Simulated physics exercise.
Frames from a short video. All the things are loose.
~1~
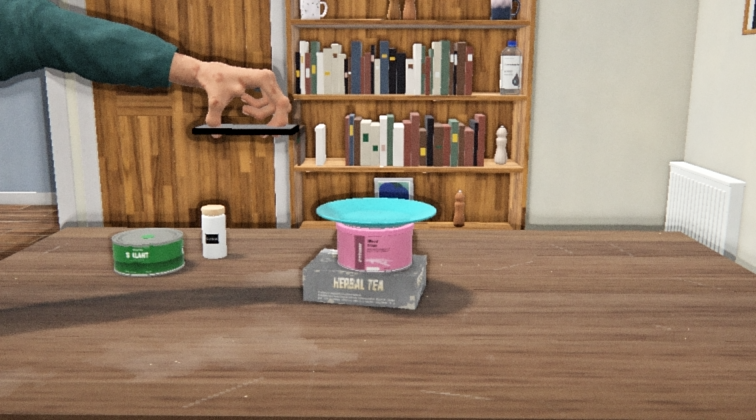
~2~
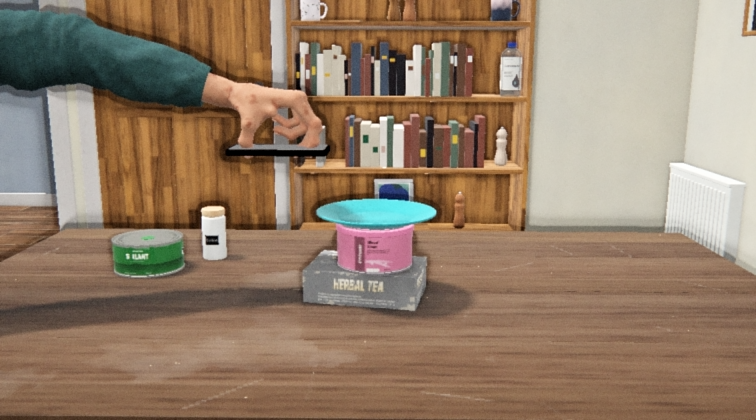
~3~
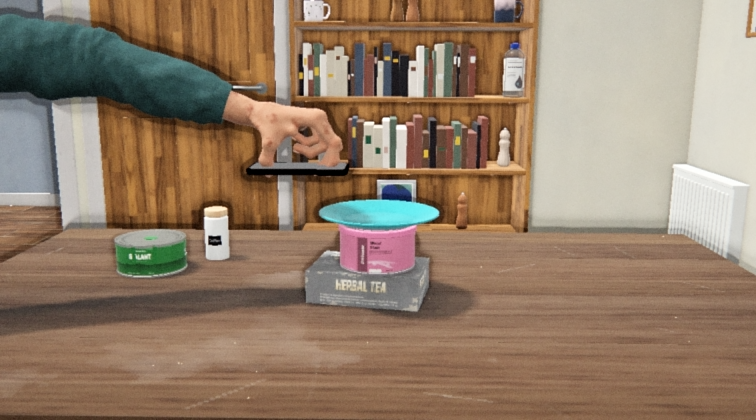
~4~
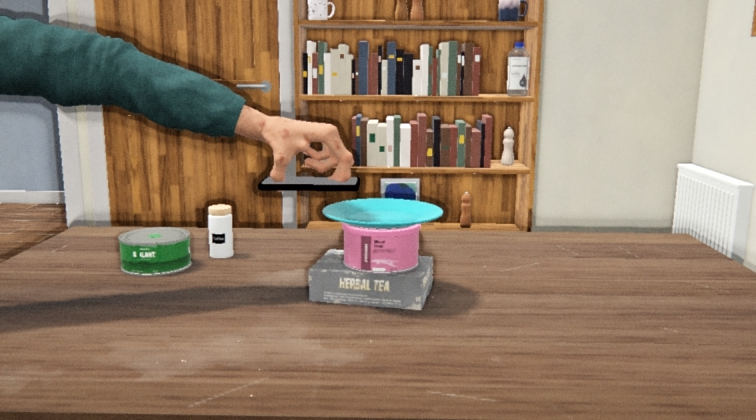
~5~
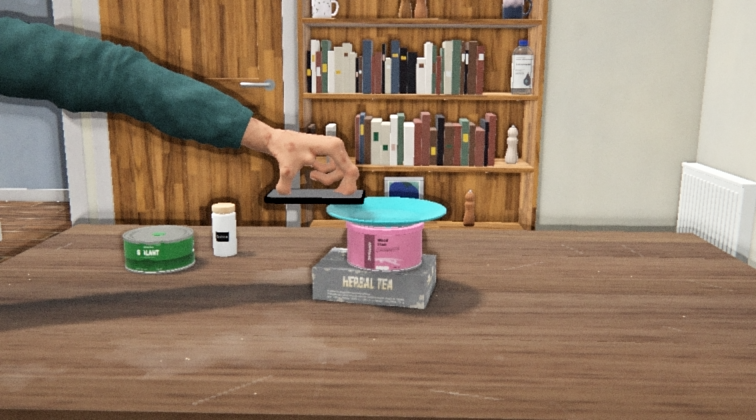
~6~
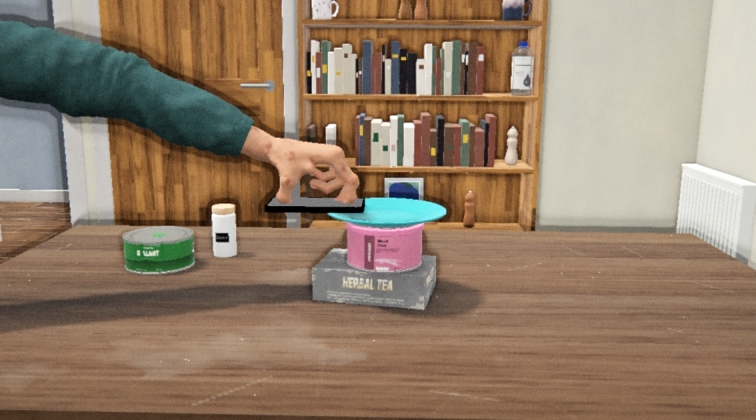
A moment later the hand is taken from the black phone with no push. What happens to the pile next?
Doesn't stay together.
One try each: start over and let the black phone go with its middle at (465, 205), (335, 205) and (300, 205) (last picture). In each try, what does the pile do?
Result per try: First toppled, second still standing, third toppled.
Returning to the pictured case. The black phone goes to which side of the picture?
Direction of travel: Leftward.
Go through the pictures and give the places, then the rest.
The first frame shows coming down; black phone (247, 130); turquoise plate (376, 215).
The second frame shows coming down; black phone (279, 150); grey packet (367, 279).
The third frame shows coming down; black phone (299, 169); pink tub (377, 244).
The fourth frame shows coming down; black phone (311, 184); green tub (156, 250).
The fifth frame shows coming down; black phone (316, 196); white shaker (224, 229).
The sixth frame shows set down, still held; black phone (316, 205); turquoise plate (386, 215).
Then, 0.30 s later than the last frame, black phone now fallen.
Then, 0.50 s later than the last frame, things are still on the move.
Then, 0.60 s later than the last frame, as before.
Then, 1.50 s later than the last frame, nothing new.
When it is over, fallen, black phone; the other 5 as before. End places, in pixels of the last picture, black phone near (247, 286). The pile loses its balance.
